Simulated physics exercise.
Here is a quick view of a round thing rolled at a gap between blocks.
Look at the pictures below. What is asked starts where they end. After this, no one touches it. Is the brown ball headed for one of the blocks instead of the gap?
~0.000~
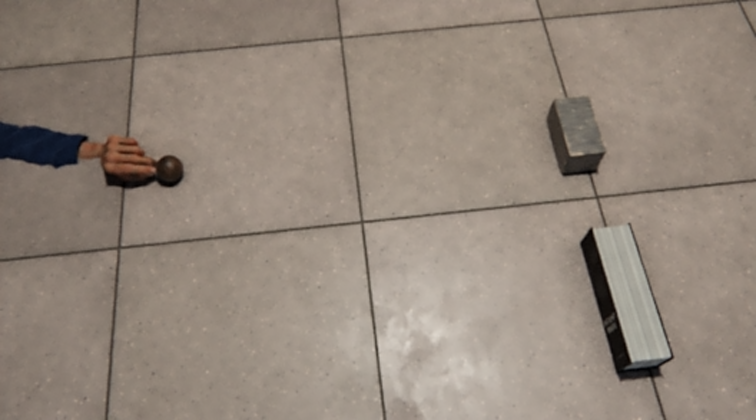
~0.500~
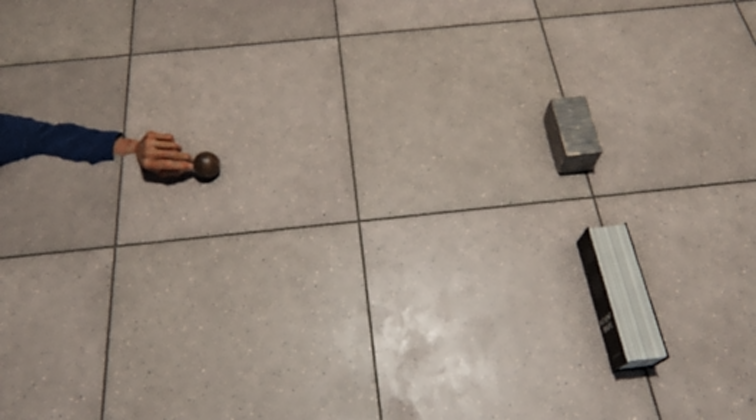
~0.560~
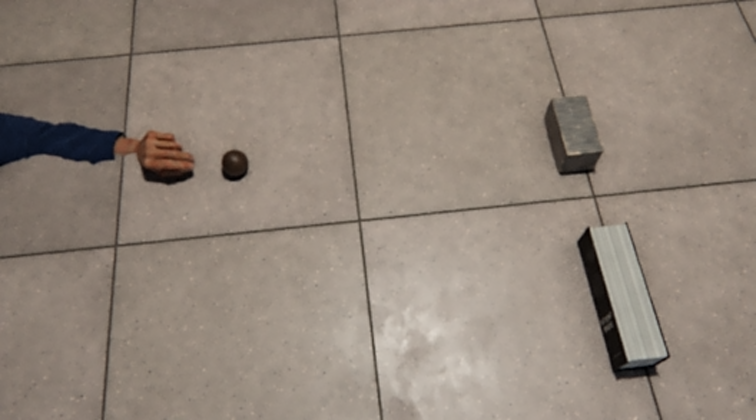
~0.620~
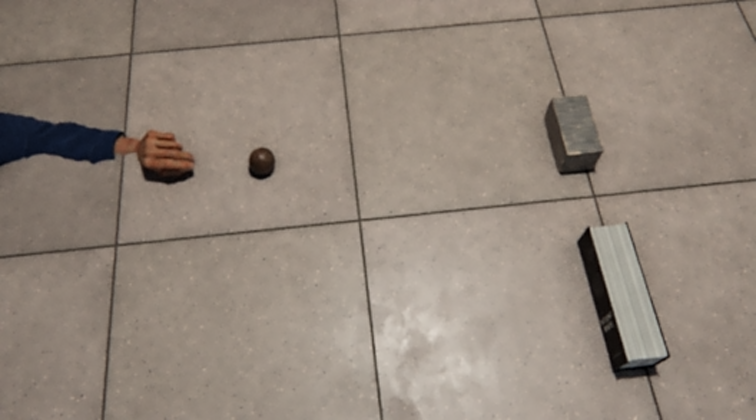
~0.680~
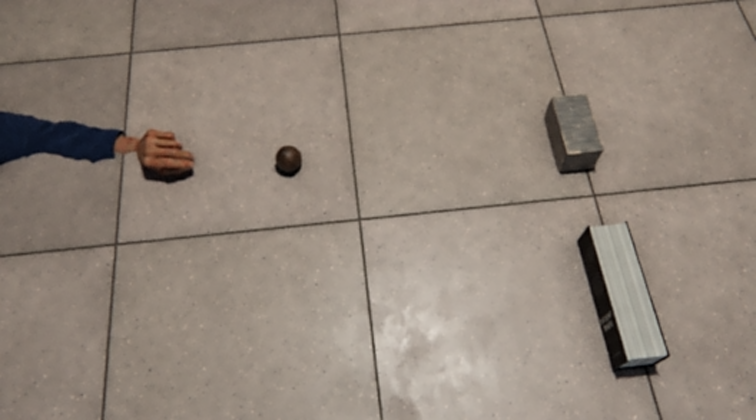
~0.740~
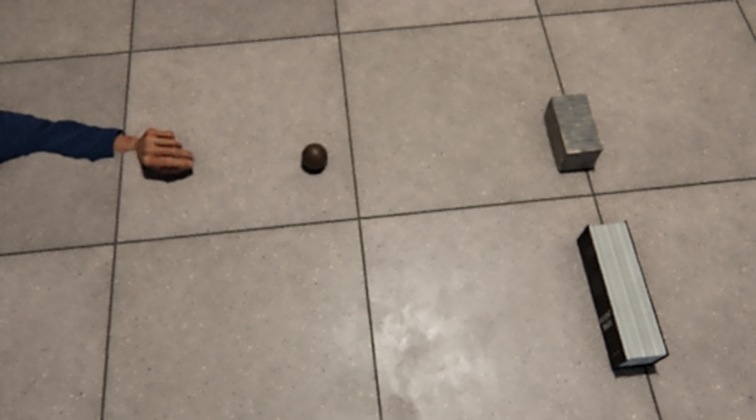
Yes, it is stopped by a block.
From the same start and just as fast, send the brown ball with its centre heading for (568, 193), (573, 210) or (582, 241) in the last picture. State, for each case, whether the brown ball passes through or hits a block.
Try after try, it makes it past, makes it past, knocks into a block.
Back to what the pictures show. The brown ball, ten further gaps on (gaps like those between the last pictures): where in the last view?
Roughly (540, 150).
After 1.02 s, brown ball heading on near (435, 150).
After 1.40 s, brown ball coming back near (535, 146).
At rest (2.3 s), the brown ball bounces off, near (517, 154).
